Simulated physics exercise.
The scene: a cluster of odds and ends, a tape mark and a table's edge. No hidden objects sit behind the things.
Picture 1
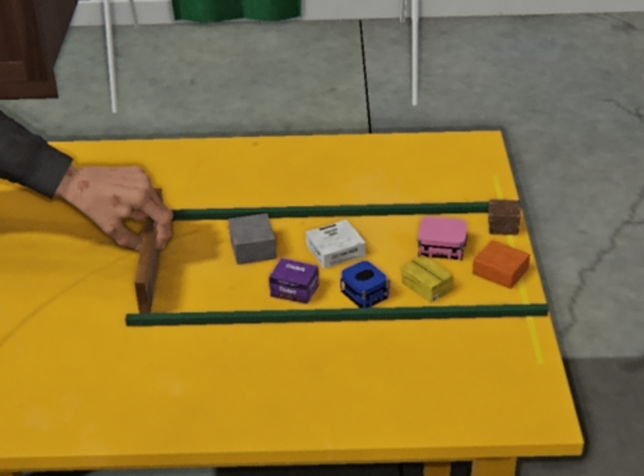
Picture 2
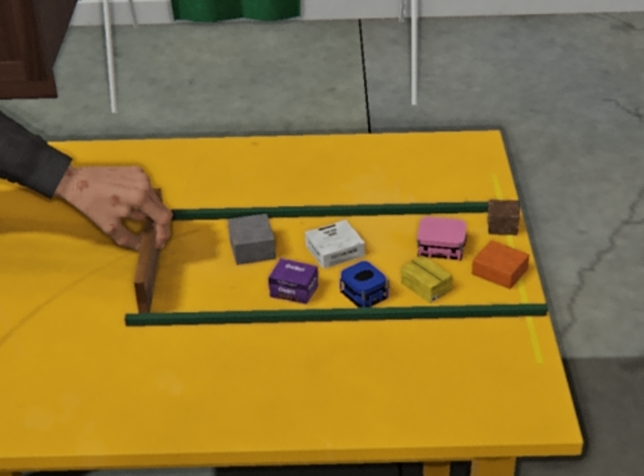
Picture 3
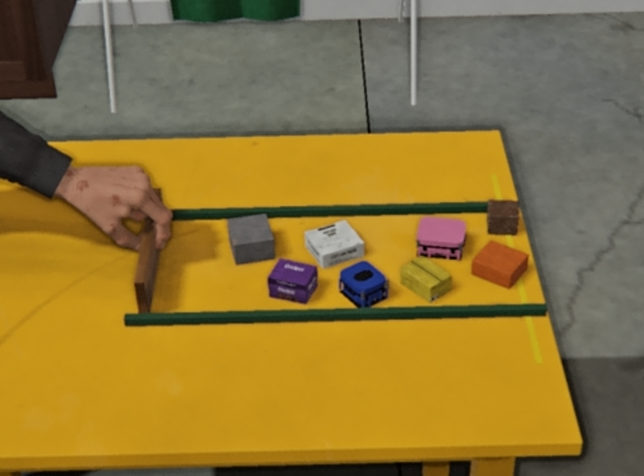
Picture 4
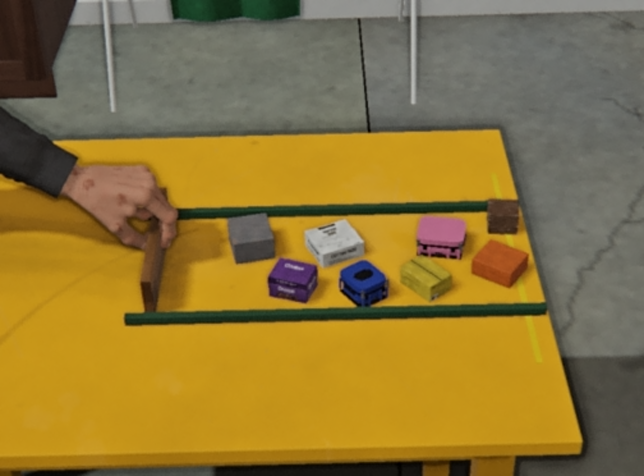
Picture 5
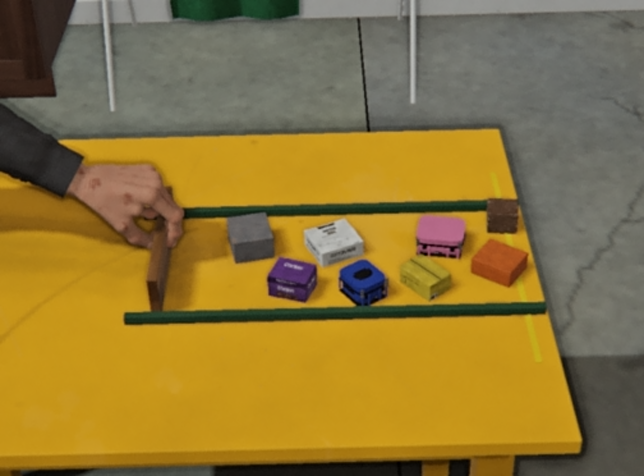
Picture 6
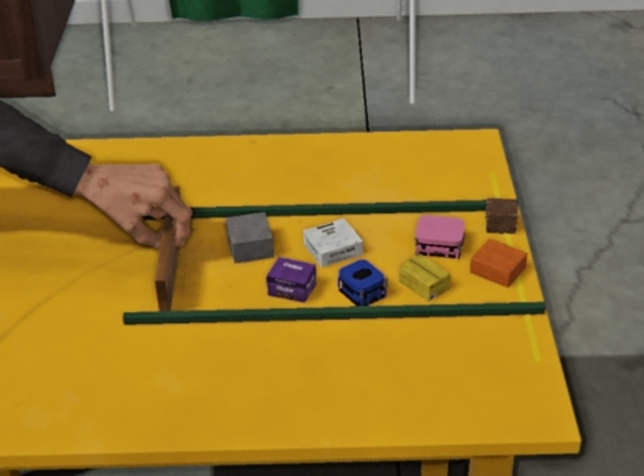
We see a hand holding a brown board upright between two green rails on a yellow table, with several small coloured boxes and blocks to its right; the hand stays nearly still, then slides the board slightly right.
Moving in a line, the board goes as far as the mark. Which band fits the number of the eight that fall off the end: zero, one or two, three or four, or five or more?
The band is five or more.
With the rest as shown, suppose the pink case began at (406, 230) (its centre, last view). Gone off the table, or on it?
Drops.
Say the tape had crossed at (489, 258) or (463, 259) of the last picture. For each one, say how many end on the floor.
6, then 4.
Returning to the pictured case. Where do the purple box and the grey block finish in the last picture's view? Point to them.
Answer: First (539, 268), after that (530, 232).
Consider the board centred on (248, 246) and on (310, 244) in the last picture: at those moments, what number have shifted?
Tally at point one: 1; at point two: 4.
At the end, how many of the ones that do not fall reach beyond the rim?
That would be 2.
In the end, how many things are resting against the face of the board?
I count 2 of them.
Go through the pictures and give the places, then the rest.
The first picture shows brown block (504, 217); orange block (501, 264); pink case (442, 239); board (151, 250); tape (515, 259).
The second picture shows orange block (501, 264); board (150, 250).
The third picture shows pink case (441, 239); grey block (251, 239).
The fourth picture shows brown block (503, 217); blue case (363, 284).
The fifth picture shows orange block (499, 263); yellow box (425, 277).
The sixth picture shows brown block (501, 216); orange block (499, 263); pink case (440, 238); board (170, 248); tape (513, 257).
Soon after, none off yet; brown block at rest near (501, 216); orange block at rest near (499, 263); pink case at rest near (440, 238).
After that, none off yet; brown block moving near (505, 215); orange block moving near (503, 264); pink case displaced about its own width near (471, 234).
And then, three off so far; brown block off the edge; orange block on its way down near (563, 371); pink case on its side near (554, 286).
In the end, the number that fall off is five or more; gone, white box, blue case, yellow box, pink case, orange block and brown block.
